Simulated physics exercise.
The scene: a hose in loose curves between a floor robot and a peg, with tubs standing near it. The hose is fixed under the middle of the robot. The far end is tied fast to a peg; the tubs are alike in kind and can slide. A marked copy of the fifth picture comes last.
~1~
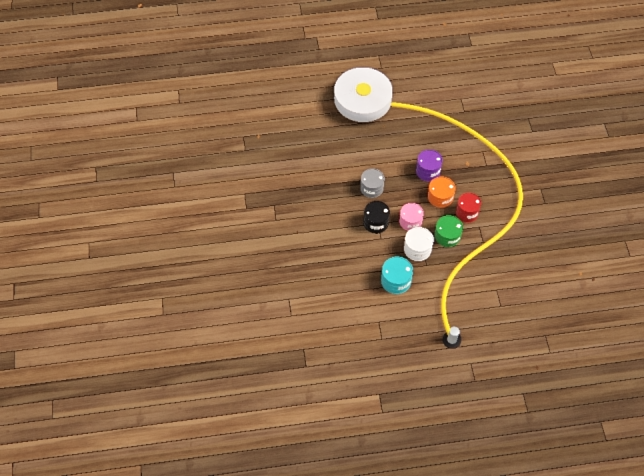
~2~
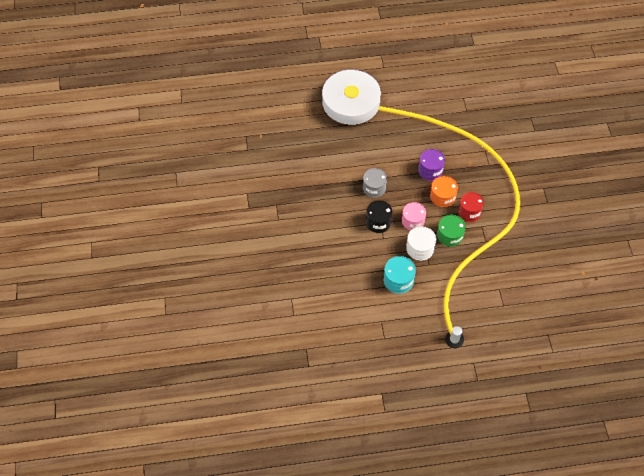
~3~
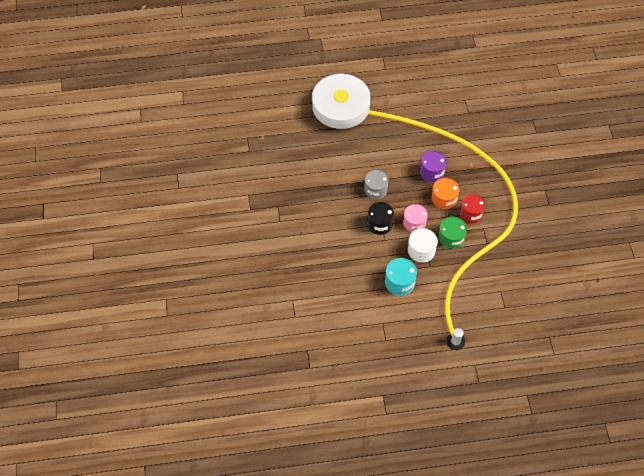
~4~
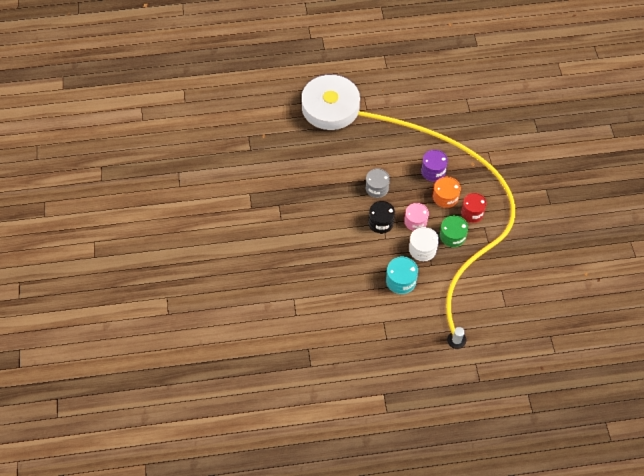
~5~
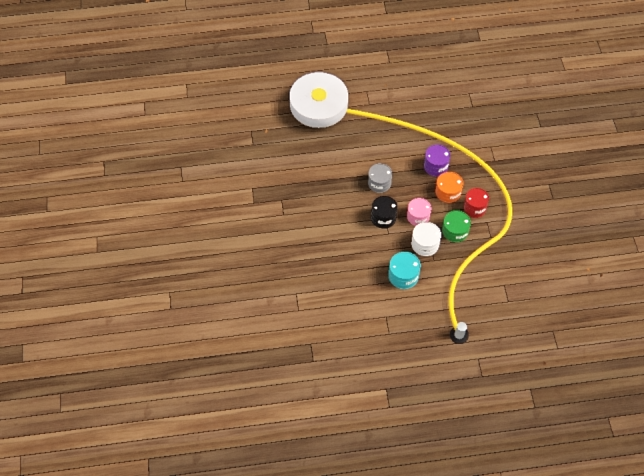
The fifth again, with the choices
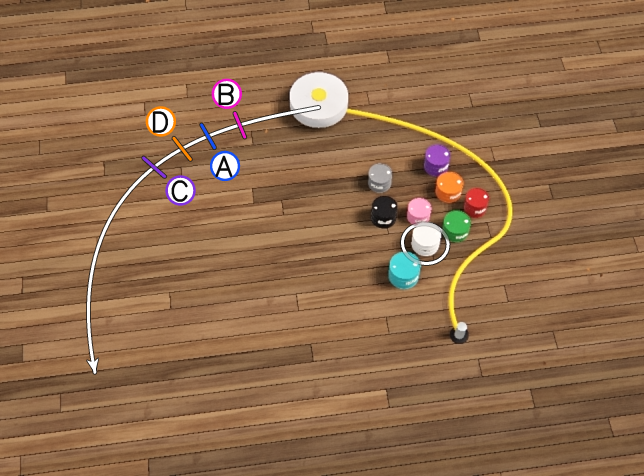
A round white robot slid slowly a short way left across the wooden floor, drawing along the yellow hose tied to a small peg, while the cluster of colourful tubs stayed where it was.
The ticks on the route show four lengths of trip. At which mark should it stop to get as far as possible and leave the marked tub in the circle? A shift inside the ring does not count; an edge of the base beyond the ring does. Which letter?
A is the last safe stop.
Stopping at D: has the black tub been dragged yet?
No.
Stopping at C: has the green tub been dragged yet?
Yes.
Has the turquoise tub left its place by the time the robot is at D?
No.
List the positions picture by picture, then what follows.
In the first picture, robot (363, 96); peg (453, 336); green tub (449, 231).
In the second picture, robot (351, 98); red tub (471, 207).
In the third picture, robot (341, 102); white tub (422, 245).
In the fourth picture, robot (331, 103); purple tub (434, 166).
In the fifth picture, robot (319, 101); black tub (384, 212); grey tub (380, 178); peg (461, 331).
On the marked copy, A at (208, 136); B at (240, 125); C at (154, 167); D at (182, 149); the ring at (425, 243); the route from (319, 107) via (136, 183) to (95, 372).
With A. Early on, robot (279, 109); white tub (426, 239).
Further on, robot (239, 119); red tub (459, 205); white tub (426, 239); purple tub (424, 174).
At the end, robot (207, 130); green tub (449, 232); red tub (440, 211); orange tub (424, 195); white tub (424, 240); pink tub (417, 215); purple tub (401, 184); the white tub is still in its ring.
As for the rest, B is safe but short; C drags the ringed tub to (396, 254); D drags the ringed tub to (412, 246).
